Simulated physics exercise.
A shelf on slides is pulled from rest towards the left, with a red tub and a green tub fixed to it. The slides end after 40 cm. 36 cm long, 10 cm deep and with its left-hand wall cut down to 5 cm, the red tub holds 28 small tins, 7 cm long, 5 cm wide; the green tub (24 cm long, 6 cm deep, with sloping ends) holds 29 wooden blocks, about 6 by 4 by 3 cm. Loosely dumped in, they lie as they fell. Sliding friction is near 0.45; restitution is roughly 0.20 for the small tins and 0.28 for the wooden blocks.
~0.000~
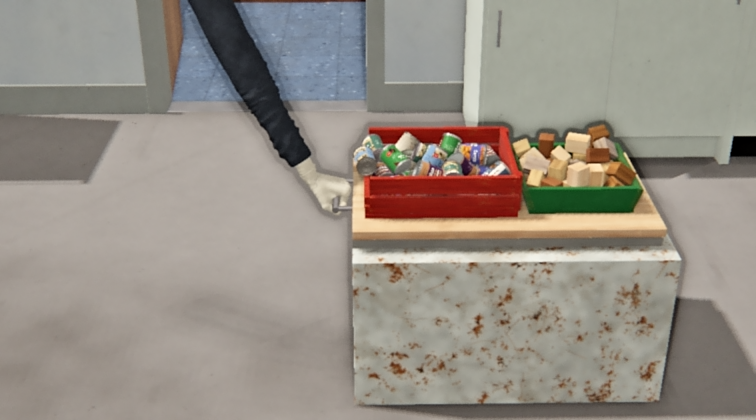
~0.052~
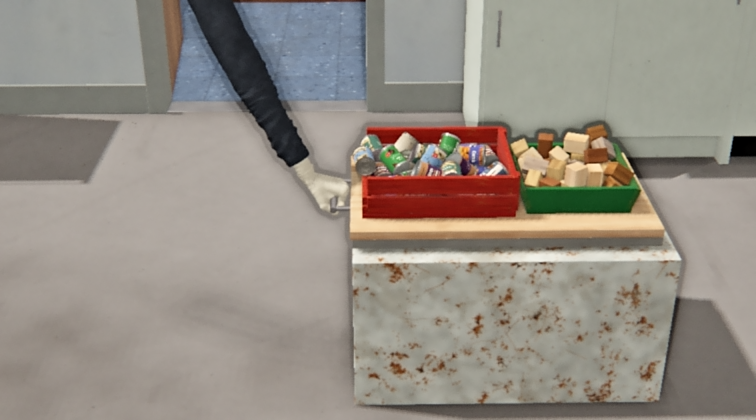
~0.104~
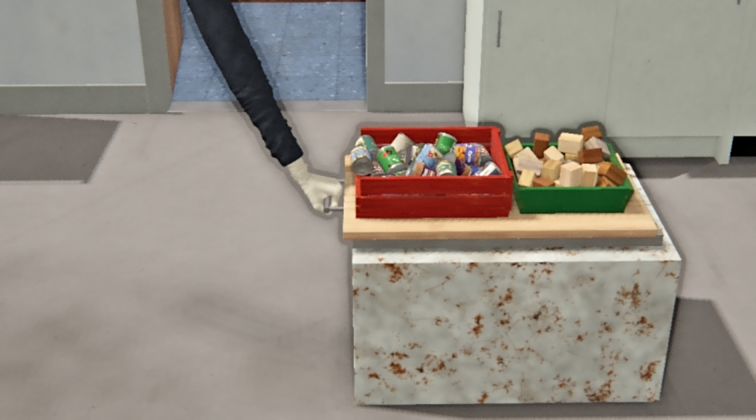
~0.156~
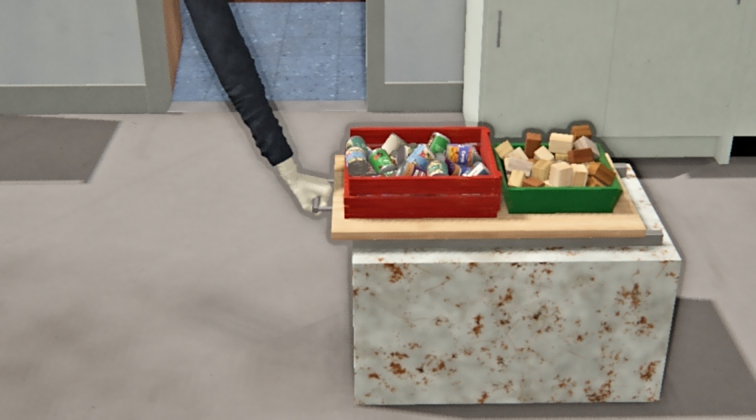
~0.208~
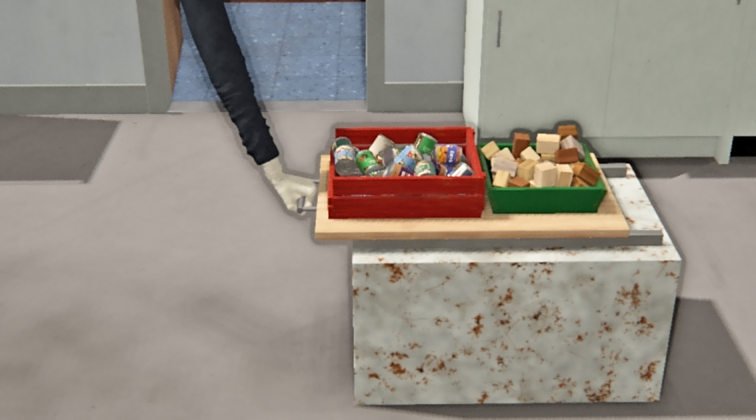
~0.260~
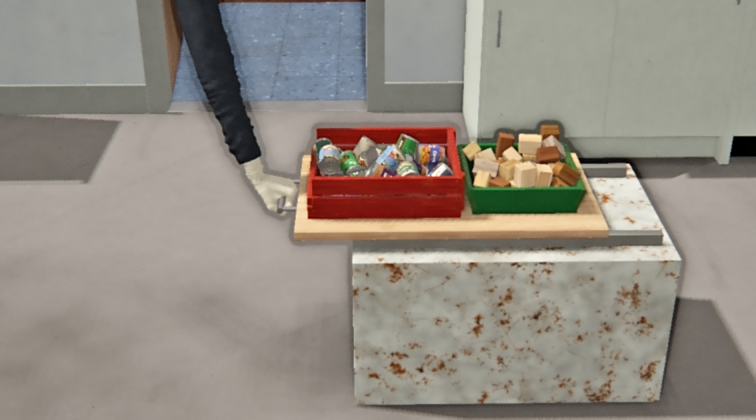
A hand in a dark sleeve pulled a wooden shelf out to the left from above a rust-speckled block, and the red tub of small tins and green tub of wooden blocks rode along with it.
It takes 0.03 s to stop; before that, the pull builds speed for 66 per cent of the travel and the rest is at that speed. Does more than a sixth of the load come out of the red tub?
No.
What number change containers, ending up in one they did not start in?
I'd say close to 0.
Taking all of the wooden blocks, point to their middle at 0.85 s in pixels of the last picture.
Middle: About (414, 172) px.
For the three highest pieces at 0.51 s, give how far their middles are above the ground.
About 62 cm up.
After 0.43 s, the shelf hits its stop.
After 0.51 s, red tub 28 in, 0 out and green tub 29 in, 0 out.
After 0.63 s, red tub 27 in, 1 out and green tub 28 in, 1 out.
After 0.85 s, red tub 27 in, 1 out and green tub 27 in, 2 out.
Final count (at 1.28 s), red tub 27 in, 1 out and green tub 27 in, 2 out. Asked share, 1 of 28, 4 per cent.
